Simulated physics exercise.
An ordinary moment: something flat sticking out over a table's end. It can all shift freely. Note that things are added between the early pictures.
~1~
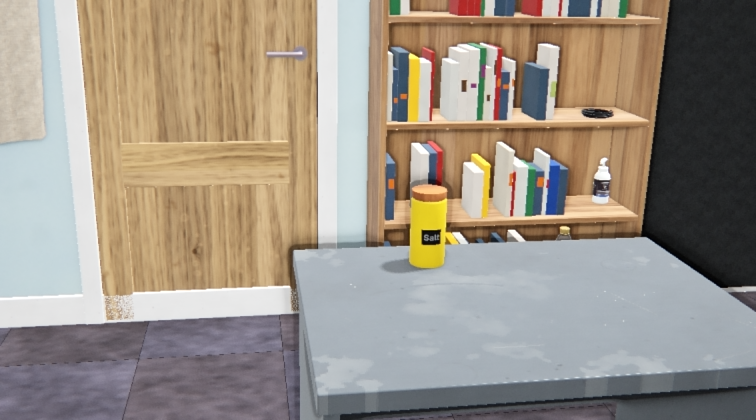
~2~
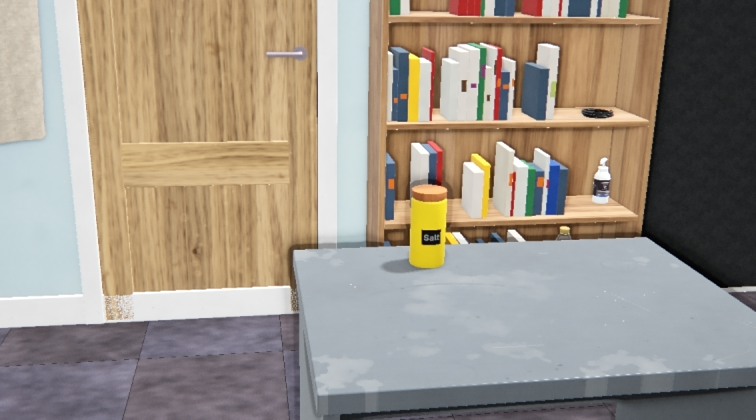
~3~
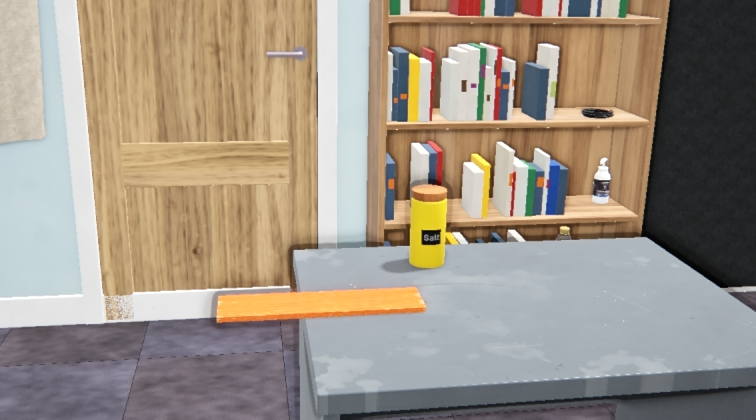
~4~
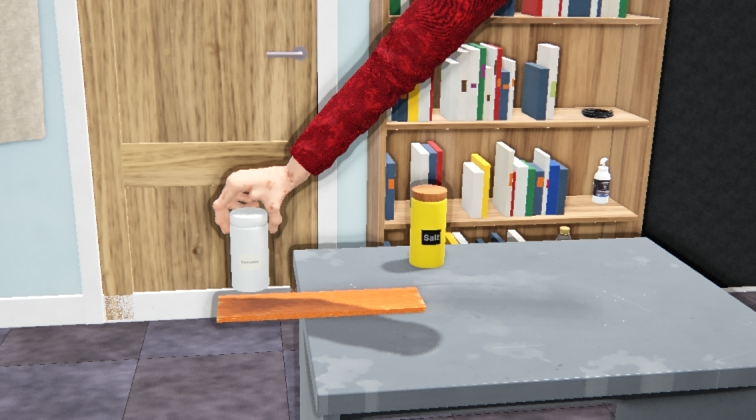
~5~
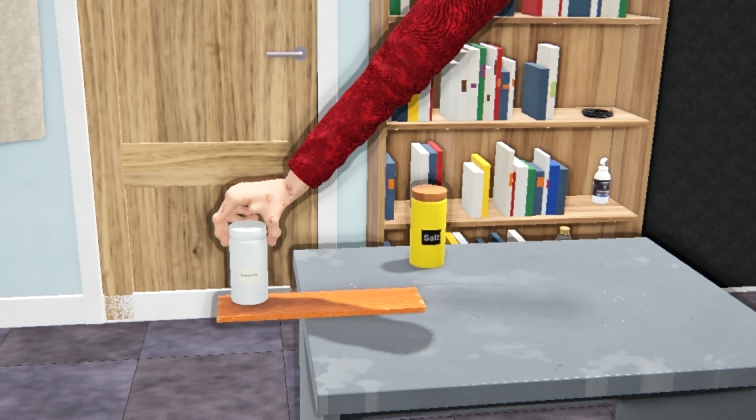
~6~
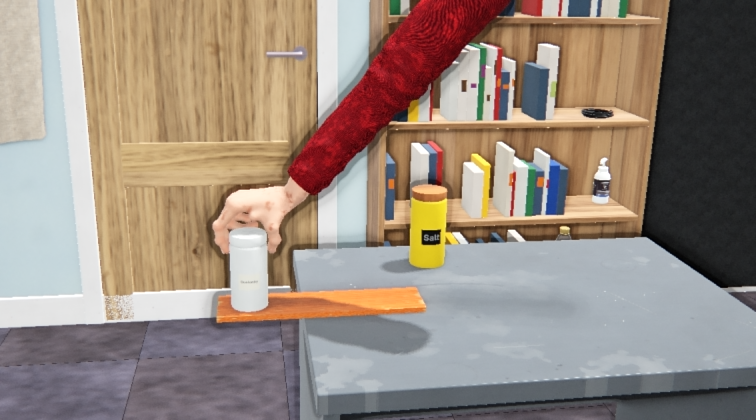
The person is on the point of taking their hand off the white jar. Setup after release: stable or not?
Sure enough, it tilts and drops off the end.
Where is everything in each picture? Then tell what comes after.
In the first picture, the last thing is not in view yet; yellow jar (428, 226).
In the second picture, the last thing is not in view yet; yellow jar (428, 226).
In the third picture, the last thing is not in view yet; yellow jar (428, 226).
The fourth picture shows coming down; white jar (250, 250); yellow jar (428, 226).
The fifth picture shows coming down; white jar (249, 262); yellow jar (428, 226).
The sixth picture shows set down, still held; white jar (249, 269); yellow jar (428, 226).
Then, 0.40 s after the last picture, white jar now down on the floor or falling; orange board on its side.
Then, 0.50 s after the last picture, orange board now down on the floor or falling.
Then, 0.70 s after the last picture, things are still on the move.
Then, 0.80 s after the last picture, as before.
By the end, down on the floor or falling, white jar and orange board; yellow jar in place. The board comes down.
